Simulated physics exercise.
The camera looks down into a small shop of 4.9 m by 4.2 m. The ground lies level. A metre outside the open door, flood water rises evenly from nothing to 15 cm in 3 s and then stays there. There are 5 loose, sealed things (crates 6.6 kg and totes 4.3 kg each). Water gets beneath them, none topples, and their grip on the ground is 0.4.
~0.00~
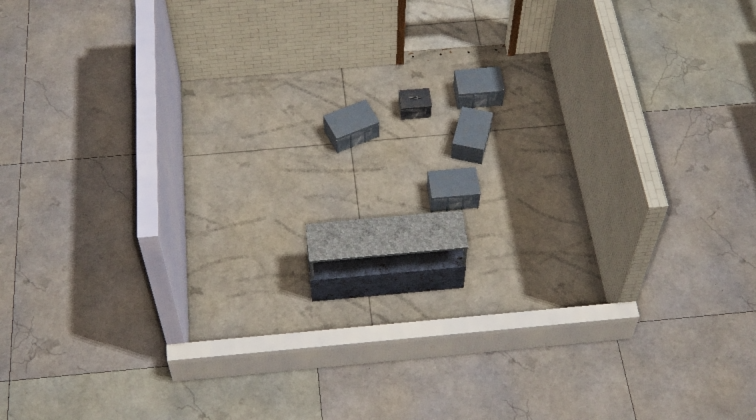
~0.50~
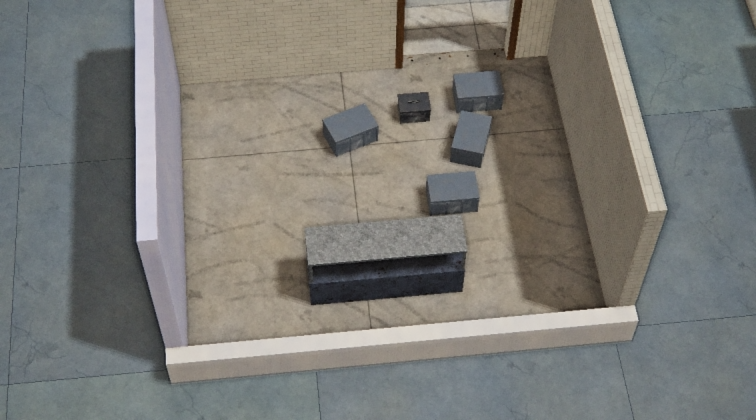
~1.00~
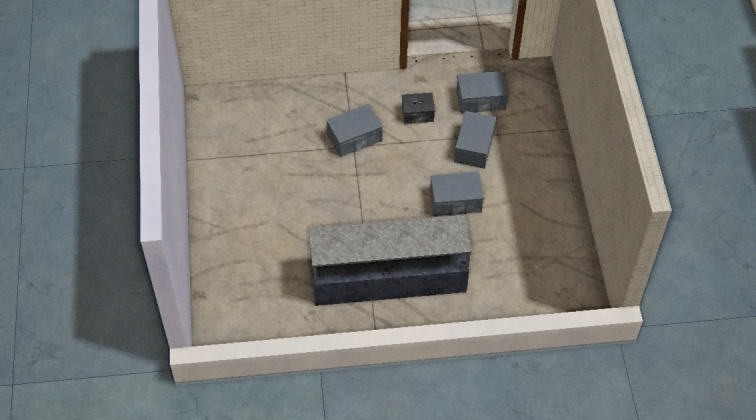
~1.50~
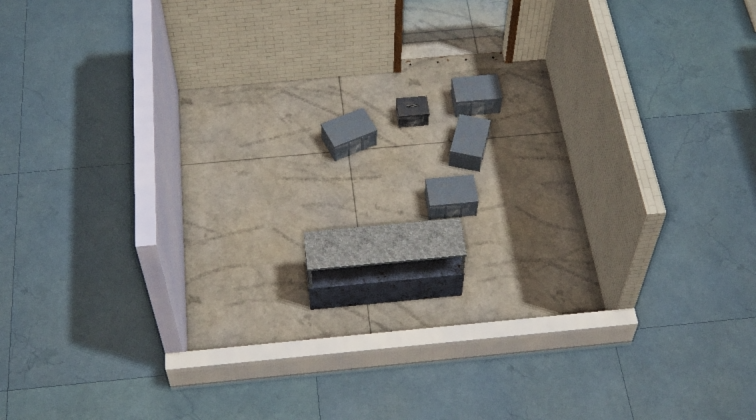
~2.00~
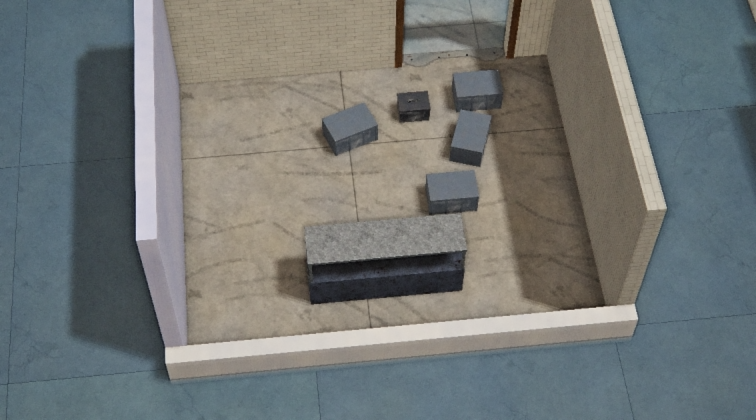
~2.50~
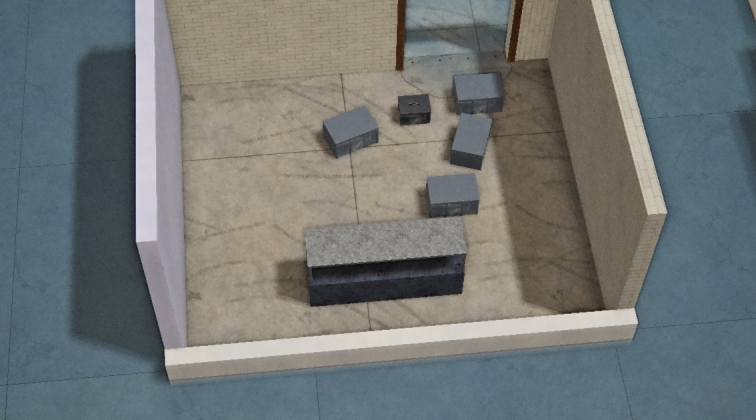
Blue-grey colour replaces the tan of the paving outside a small, roofless shop with pale walls, seen from above, and later a thin bluish film shows at the open doorway at the back. Inside, four grey boxes and a smaller dark one sit on the tan floor behind a long grey-topped dark counter. The boxes stay put, while the view jitters slightly.
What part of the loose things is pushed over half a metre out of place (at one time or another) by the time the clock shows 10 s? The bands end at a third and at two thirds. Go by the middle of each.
That comes to two thirds or more.
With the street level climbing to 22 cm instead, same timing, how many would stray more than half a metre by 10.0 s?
Then 4.
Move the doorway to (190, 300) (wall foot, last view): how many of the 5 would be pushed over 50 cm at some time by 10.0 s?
In that case 3 of them.
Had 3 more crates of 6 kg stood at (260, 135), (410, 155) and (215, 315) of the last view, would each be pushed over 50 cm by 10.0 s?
In that order: Less, more, short of it.
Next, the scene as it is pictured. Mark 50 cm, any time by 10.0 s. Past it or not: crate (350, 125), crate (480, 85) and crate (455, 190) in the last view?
In that order: Under, past it, over.
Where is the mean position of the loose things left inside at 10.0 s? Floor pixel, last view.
Near (404, 254).
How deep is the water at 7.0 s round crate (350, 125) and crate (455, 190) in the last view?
Roughly 2 and 4 cm.
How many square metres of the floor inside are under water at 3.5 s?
Some 2.0 m2.
After 3.5 s 0 of 5 are over 50 cm from their spots; 0 afloat.
After 4.5 s 3 of 5 are over 50 cm from their spots; 0 afloat.
After 7.0 s 4 of 5 are over 50 cm from their spots; 2 afloat.
After 10.0 s 4 of 5 are over 50 cm from their spots, and 4 have been at some point; 3 afloat.
